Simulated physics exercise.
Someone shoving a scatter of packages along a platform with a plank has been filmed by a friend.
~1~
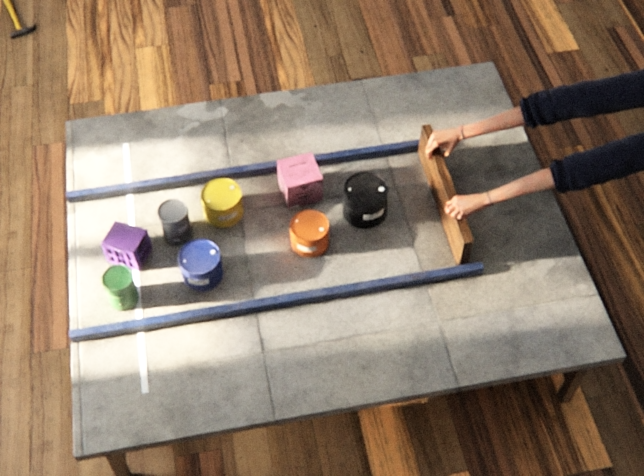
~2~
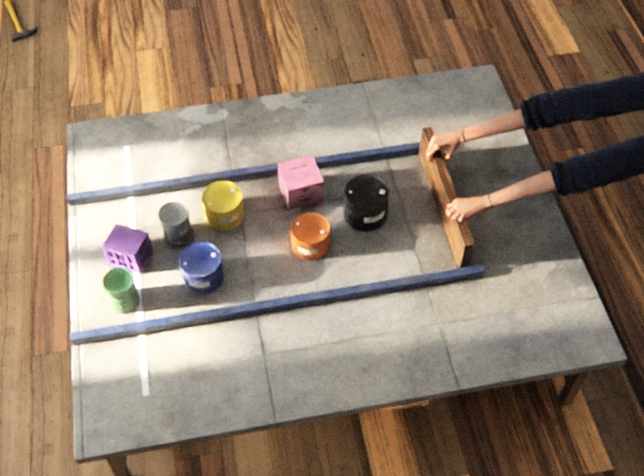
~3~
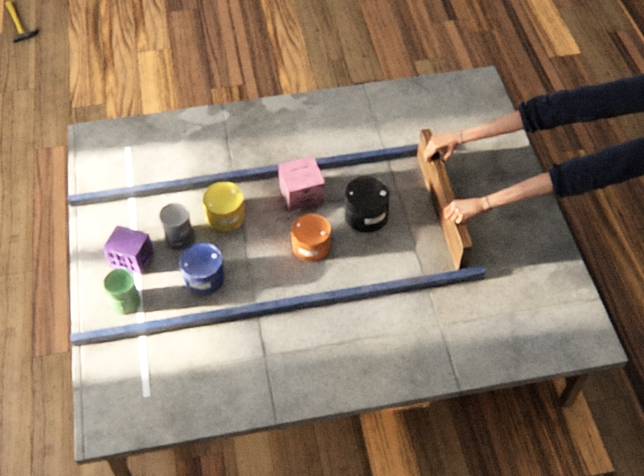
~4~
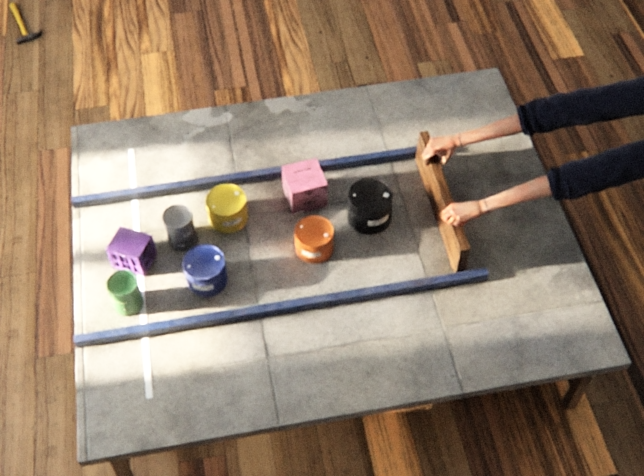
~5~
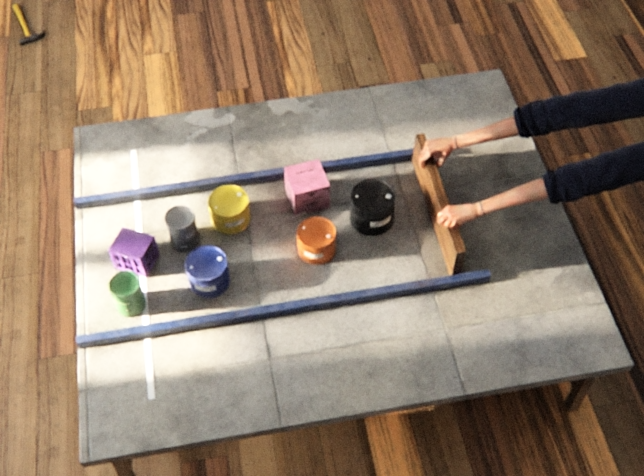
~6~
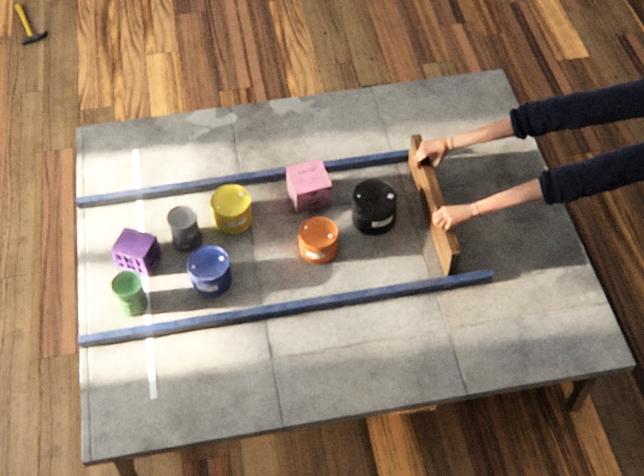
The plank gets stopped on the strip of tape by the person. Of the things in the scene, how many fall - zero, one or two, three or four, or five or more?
So the tally of ones that come down is one, perhaps two, really.
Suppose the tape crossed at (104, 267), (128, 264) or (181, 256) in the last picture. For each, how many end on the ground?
The three tries give 5, 5 and 0.
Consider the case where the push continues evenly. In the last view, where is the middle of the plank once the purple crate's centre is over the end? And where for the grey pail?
The middle sits near (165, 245) for the first and near (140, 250) for the other.
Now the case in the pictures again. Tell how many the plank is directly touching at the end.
It touches 3.
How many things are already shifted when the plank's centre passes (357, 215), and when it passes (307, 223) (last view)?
2 and 3.
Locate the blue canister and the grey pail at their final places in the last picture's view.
You'll find the first one at (82, 289) and the second at (79, 253).
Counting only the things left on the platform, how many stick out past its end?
The tally is 3.
Soon after, none off yet; green pail at rest near (130, 294); purple crate at rest near (136, 252); grey pail at rest near (184, 229).
After that, none off yet; green pail at rest near (130, 294); purple crate at rest near (136, 252); grey pail moving near (181, 230).
And then, none off yet; green pail displaced about its own width near (109, 301); purple crate displaced about its own width near (111, 264); grey pail displaced well along near (136, 245).
In the end, the number that fall off is one or two; gone, purple crate and green pail.
